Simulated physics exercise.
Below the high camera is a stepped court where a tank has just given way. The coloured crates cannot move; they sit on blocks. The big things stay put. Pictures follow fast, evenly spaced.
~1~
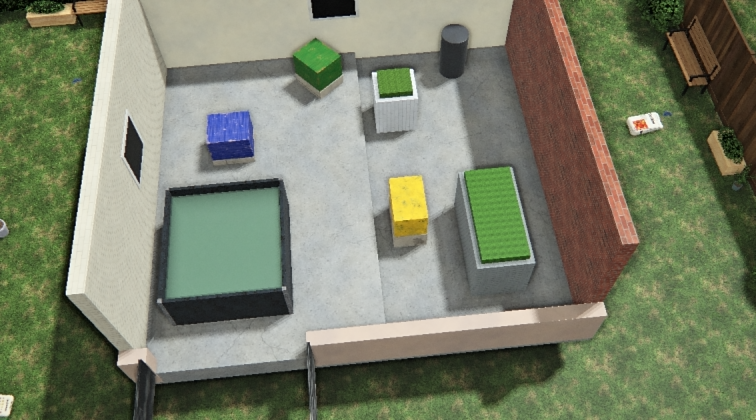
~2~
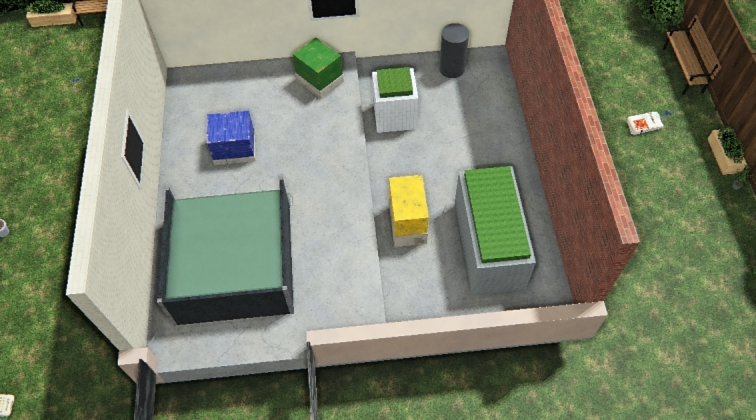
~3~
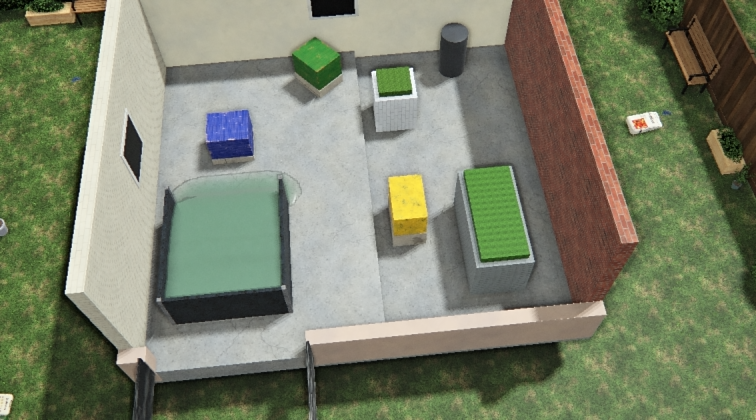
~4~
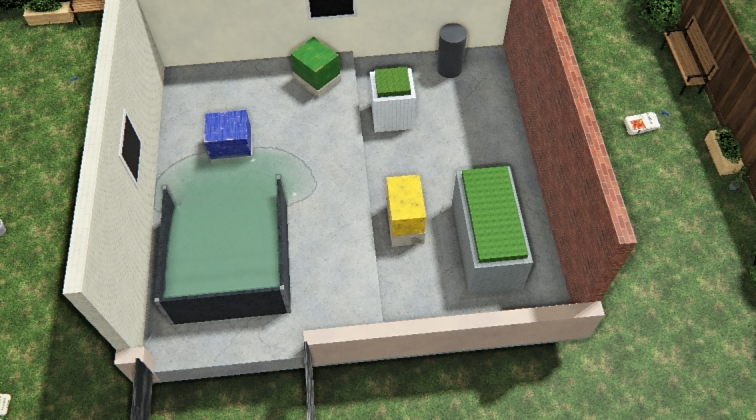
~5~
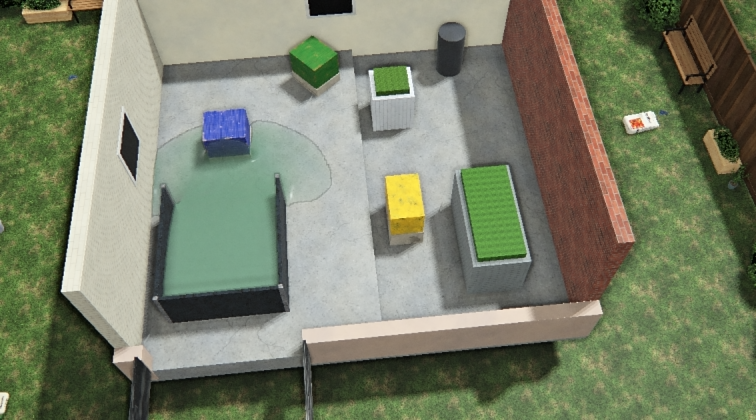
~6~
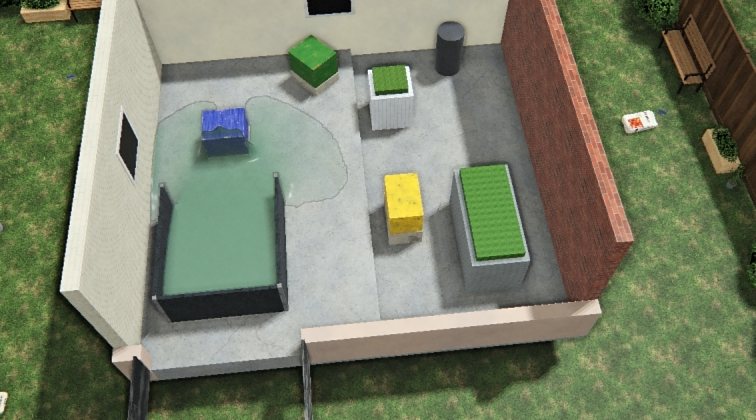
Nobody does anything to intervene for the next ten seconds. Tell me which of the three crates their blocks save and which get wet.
Here is how it ends: The yellow crate is spared; the blue crate gets wet; the green crate gets wet.
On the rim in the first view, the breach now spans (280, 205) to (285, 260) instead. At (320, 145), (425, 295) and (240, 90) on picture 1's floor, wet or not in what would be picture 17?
Taking them in turn, I get left untouched, then sodden, then left untouched.
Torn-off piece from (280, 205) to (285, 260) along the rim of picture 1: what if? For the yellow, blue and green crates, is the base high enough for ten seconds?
My take: Yellow gets flooded, blue is untouched and green is untouched.
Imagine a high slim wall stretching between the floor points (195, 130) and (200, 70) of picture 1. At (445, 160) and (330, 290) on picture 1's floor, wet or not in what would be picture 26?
In order, I'd call them inundated and bare.
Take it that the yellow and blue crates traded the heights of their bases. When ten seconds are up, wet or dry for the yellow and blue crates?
Result - yellow crate: Hit; blue crate: Hit.
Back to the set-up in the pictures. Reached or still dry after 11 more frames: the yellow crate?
For yellow crate the answer is not wet.
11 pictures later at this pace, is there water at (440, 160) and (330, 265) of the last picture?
Clear, then clear.
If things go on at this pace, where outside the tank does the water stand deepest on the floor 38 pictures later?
That would be (471, 192).
A moment on, water covers 30 % of the floor; the yellow crate not reached, the blue crate water round its plinth, the green crate water round its plinth.
Next, water covers 40 % of the floor; the yellow crate not reached, the blue crate water round its plinth, the green crate water round its plinth.
Then, water covers 65 % of the floor; the yellow crate water round its plinth, the blue crate water round its plinth, the green crate water round its plinth.
Later, water covers 90 % of the floor; the yellow crate water round its plinth, the blue crate water round its plinth, the green crate water round its plinth.
In the end, water covers 95 % of the floor; the yellow crate stayed above the water, the blue crate was topped, the green crate was topped.
